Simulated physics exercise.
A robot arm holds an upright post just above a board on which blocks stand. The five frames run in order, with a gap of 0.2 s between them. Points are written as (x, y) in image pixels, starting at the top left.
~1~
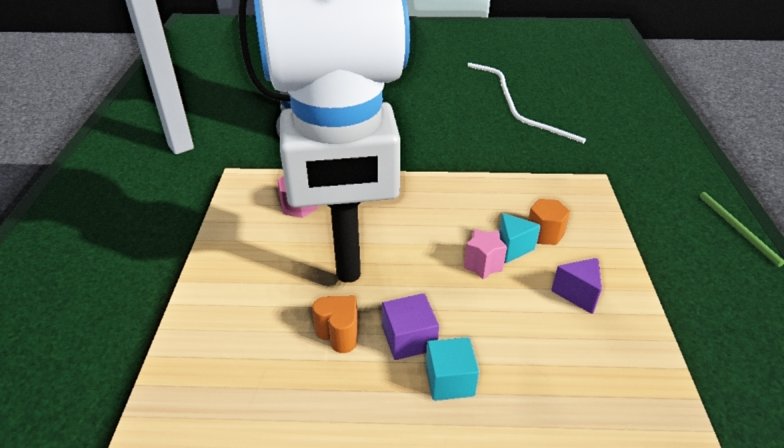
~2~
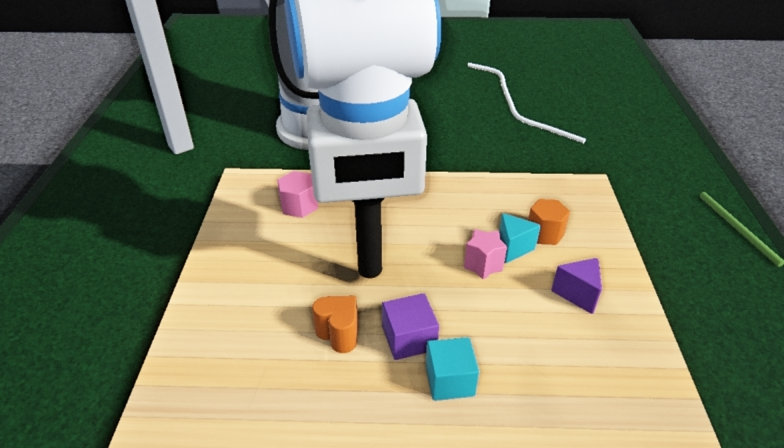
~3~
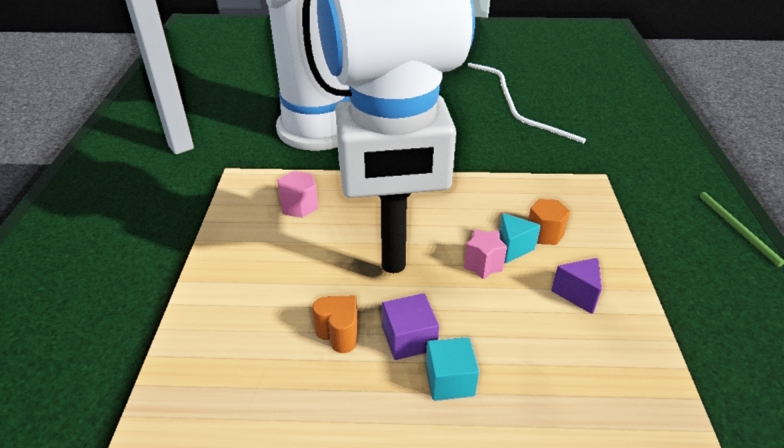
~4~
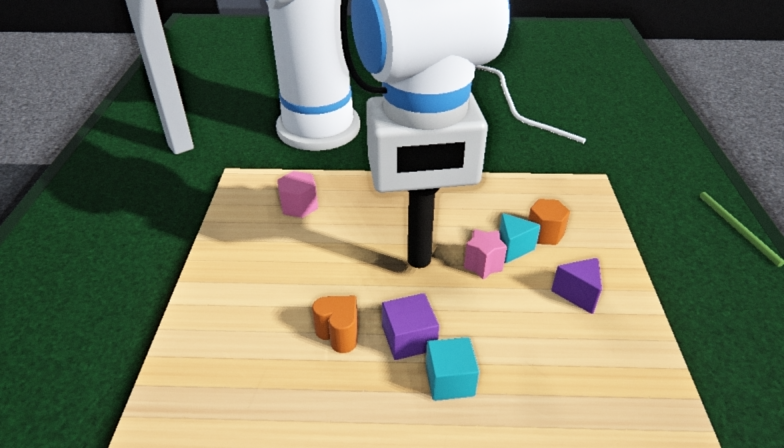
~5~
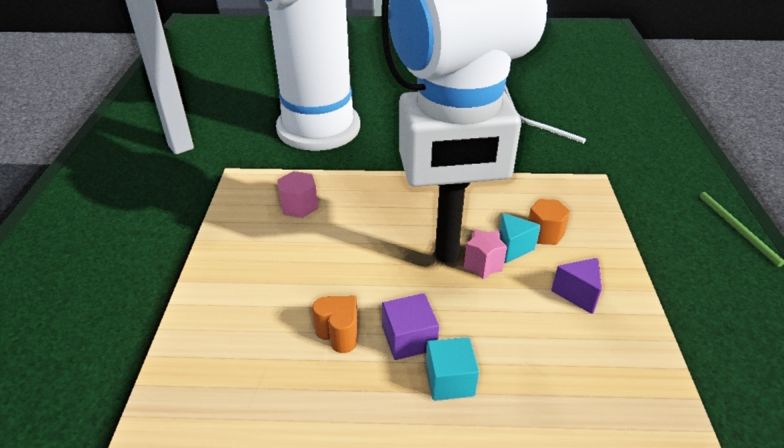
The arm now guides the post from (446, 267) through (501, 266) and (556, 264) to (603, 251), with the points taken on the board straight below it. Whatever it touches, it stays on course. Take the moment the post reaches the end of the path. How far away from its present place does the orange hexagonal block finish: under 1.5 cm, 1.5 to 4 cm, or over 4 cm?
The orange hexagonal block moves 1.5-4 cm.
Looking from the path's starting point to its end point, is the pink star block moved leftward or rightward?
Toward the right.
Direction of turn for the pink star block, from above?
It spins clockwise.
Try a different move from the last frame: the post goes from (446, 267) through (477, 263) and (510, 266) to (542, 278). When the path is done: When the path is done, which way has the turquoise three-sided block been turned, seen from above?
It turns counter-clockwise.
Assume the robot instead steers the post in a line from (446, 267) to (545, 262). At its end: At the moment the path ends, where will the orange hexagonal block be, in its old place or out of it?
It shifts.
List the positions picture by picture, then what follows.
Post's lower end at (349, 275); pink star block at (487, 240); turquoise three-sided block at (517, 225); orange hexagonal block at (550, 209); purple three-sided block at (585, 270), in the first frame.
Post at (370, 270); blocks still, in the second frame.
Post at (394, 266); blocks still, in the third frame.
Post at (419, 260); blocks still, in the fourth frame.
Post at (447, 255); pink star block at (487, 240); turquoise three-sided block at (517, 225); orange hexagonal block at (550, 209); purple three-sided block at (585, 270), in the fifth frame.
The first path, step by step. One third of the way, post at (504, 254); pink star block at (536, 237), turned 15° anticlockwise; turquoise three-sided block at (552, 220), turned 15° anticlockwise; orange hexagonal block at (561, 203), turned 50° anticlockwise.
Two thirds of the way, post at (559, 252); pink star block at (589, 241), turned 20° anticlockwise; turquoise three-sided block at (586, 219), turned 75° anticlockwise; orange hexagonal block at (564, 199), turned 80° anticlockwise.
At the end, post at (607, 239); pink star block at (633, 241), turned 30° clockwise; turquoise three-sided block at (596, 212), turned 105° anticlockwise; orange hexagonal block at (564, 199), turned 80° anticlockwise; purple three-sided block still.
